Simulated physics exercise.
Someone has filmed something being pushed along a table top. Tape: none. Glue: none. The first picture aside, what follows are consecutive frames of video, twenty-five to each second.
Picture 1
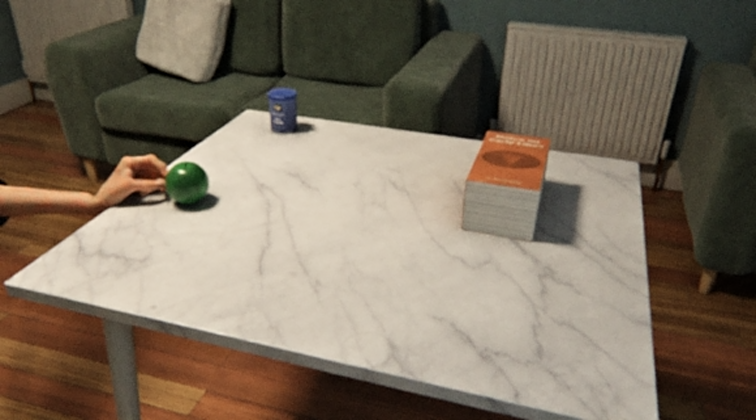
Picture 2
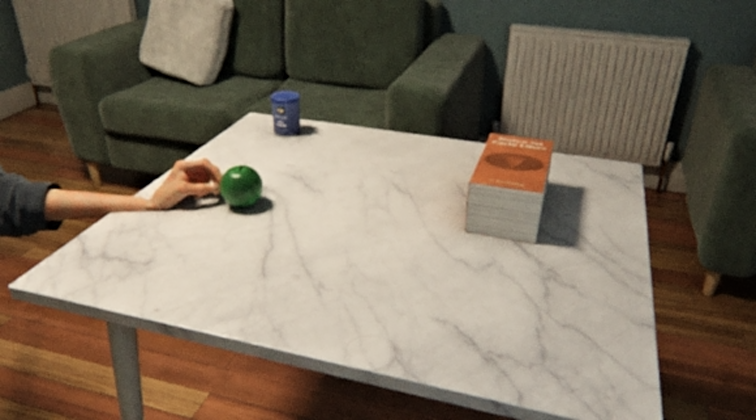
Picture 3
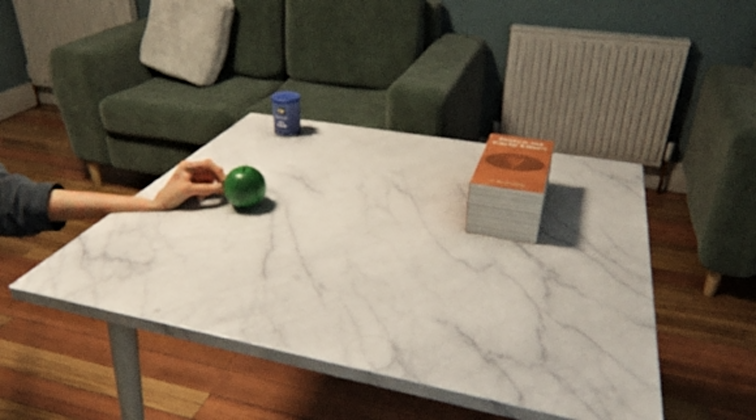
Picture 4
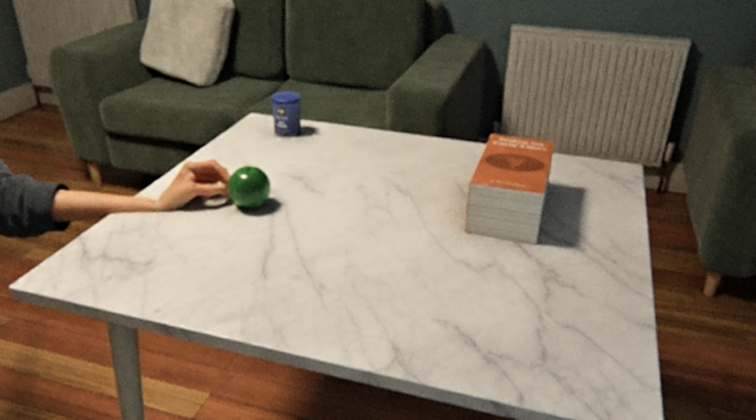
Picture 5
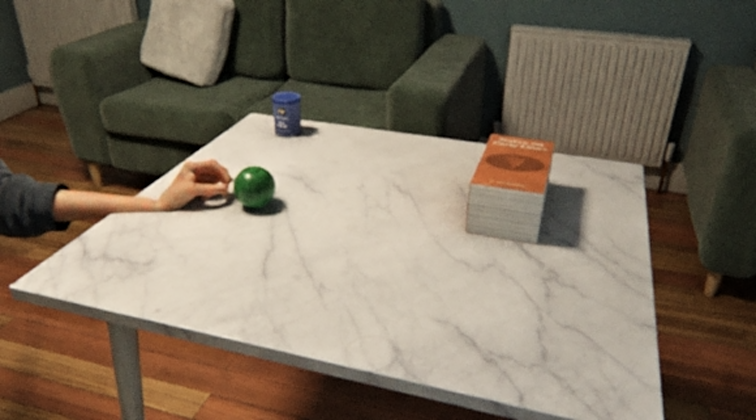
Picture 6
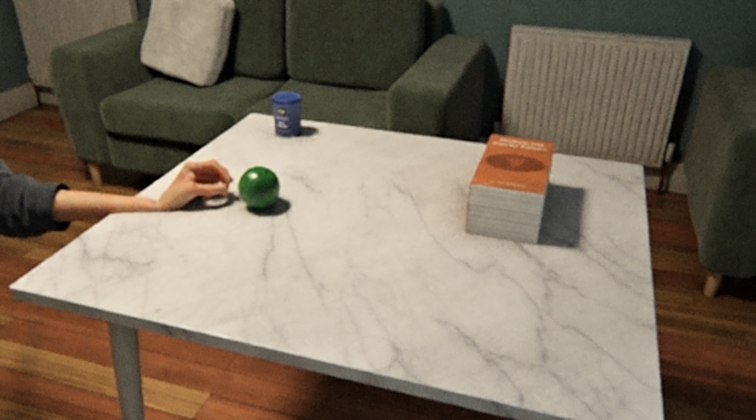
A shiny green apple moves rightward across a white marble-patterned table, pushed by a hand reaching in from the left edge. The table is seen from slightly above in a room with wooden flooring, a blue tub near its far edge, a thick orange-covered book at right, and a green sofa and pale radiator behind. The apple then rolls a little away from the fingers, while the hand stays almost still.
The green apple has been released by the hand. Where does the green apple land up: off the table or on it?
Seems to me it never makes it past the edge.
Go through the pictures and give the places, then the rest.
In the first frame, under the hand; green apple (187, 183).
In the second frame, under the hand; green apple (242, 186).
In the third frame, under the hand; green apple (245, 186).
In the fourth frame, green apple (249, 187).
In the fifth frame, green apple (255, 187).
In the sixth frame, green apple (259, 187) rolled a little.
Then, 0.10 s after the last picture, green apple rolled a little near (270, 187).
Then, 0.30 s after the last picture, green apple rolled about its own width near (287, 188).
Then, 0.60 s after the last picture, green apple rolled about its own width near (303, 188).
At rest, moved from the start, green apple. Seen from the same camera at the end, green apple near (307, 188).
